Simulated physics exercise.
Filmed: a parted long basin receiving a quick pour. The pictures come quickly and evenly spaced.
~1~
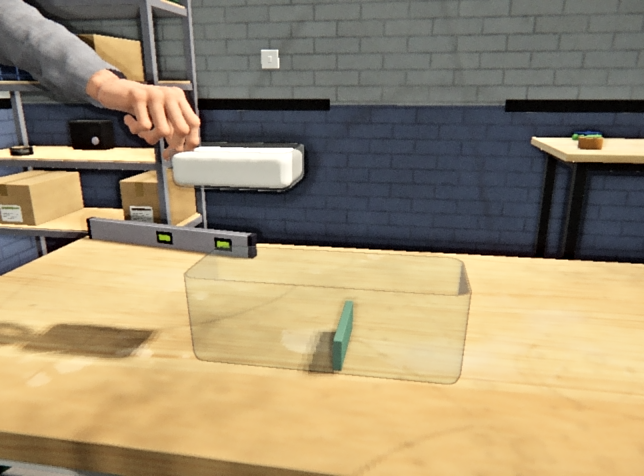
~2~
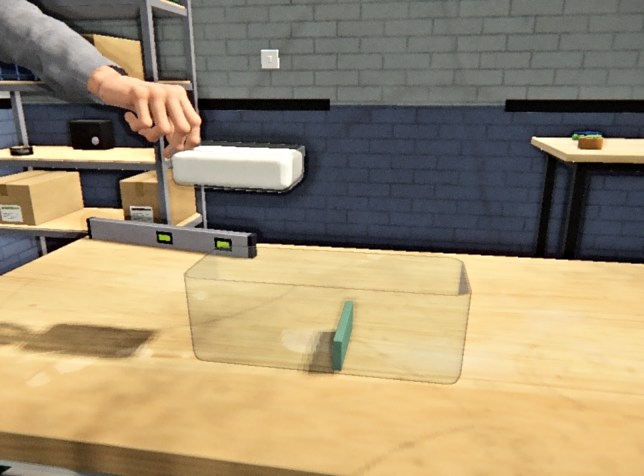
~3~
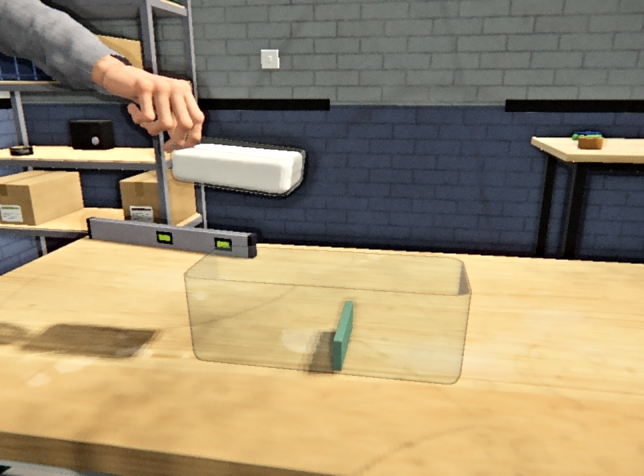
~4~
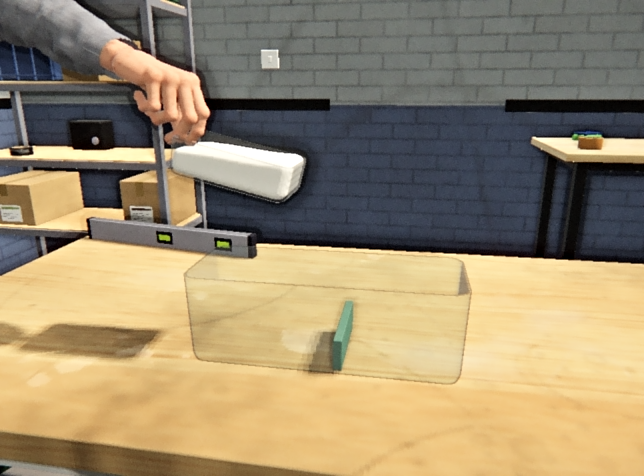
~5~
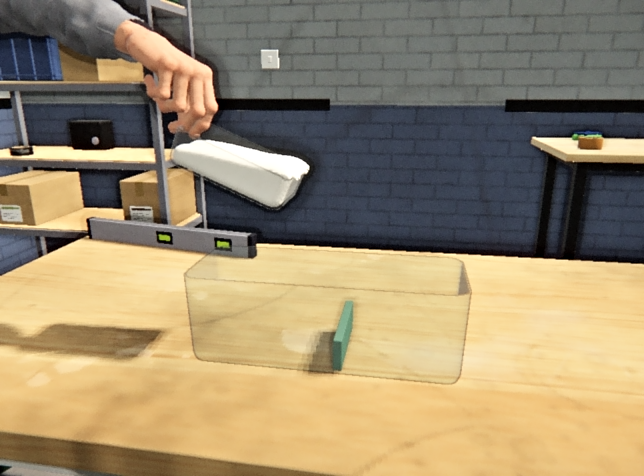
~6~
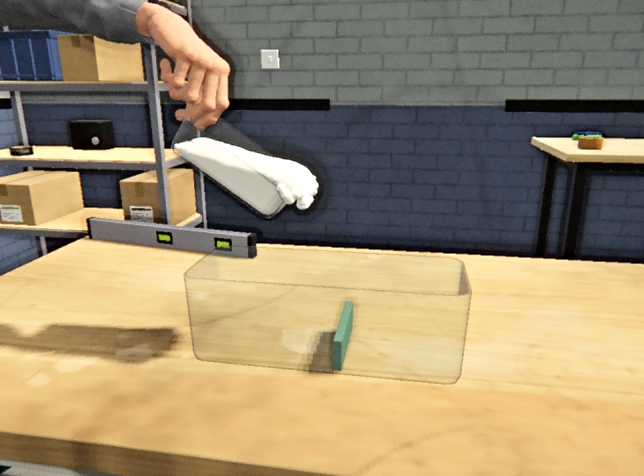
The footage shows a hand tilting a clear container of white milk further and further to the right above a long transparent basin with a green divider, until the milk begins pouring over the container's right rim.
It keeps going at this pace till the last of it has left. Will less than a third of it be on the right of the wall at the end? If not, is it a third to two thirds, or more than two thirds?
The centre band.
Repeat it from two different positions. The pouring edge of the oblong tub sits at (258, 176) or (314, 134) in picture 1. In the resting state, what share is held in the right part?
You'd get around 5 per cent and then around 70 per cent.
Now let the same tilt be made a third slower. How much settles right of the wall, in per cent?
It comes to near 55 per cent.
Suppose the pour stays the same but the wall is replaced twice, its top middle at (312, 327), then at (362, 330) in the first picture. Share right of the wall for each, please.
70 per cent first, then 15 per cent.
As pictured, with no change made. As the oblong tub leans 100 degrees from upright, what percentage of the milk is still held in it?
Roughly 0 percent remains at that point.
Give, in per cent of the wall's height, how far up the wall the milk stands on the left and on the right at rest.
I'd put the left at about 20 and the right at about 30.
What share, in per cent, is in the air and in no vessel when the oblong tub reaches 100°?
Estimated at 15 per cent or so.
A moment on, the oblong tub is tipped right over and 2 per cent is still to pour, 28 is left of the wall and 49 right of it.
Next, the oblong tub is tipped right over and 0 per cent is still to pour, 40 is left of the wall and 52 right of it.
Then the oblong tub is tipped right over and 0 per cent is still to pour, 41 is left of the wall and 52 right of it.
Later the oblong tub is tipped right over and 0 per cent is still to pour, 41 is left of the wall and 52 right of it.
Finally, 41 per cent lies left of the wall, 52 right of it and 7 outside.
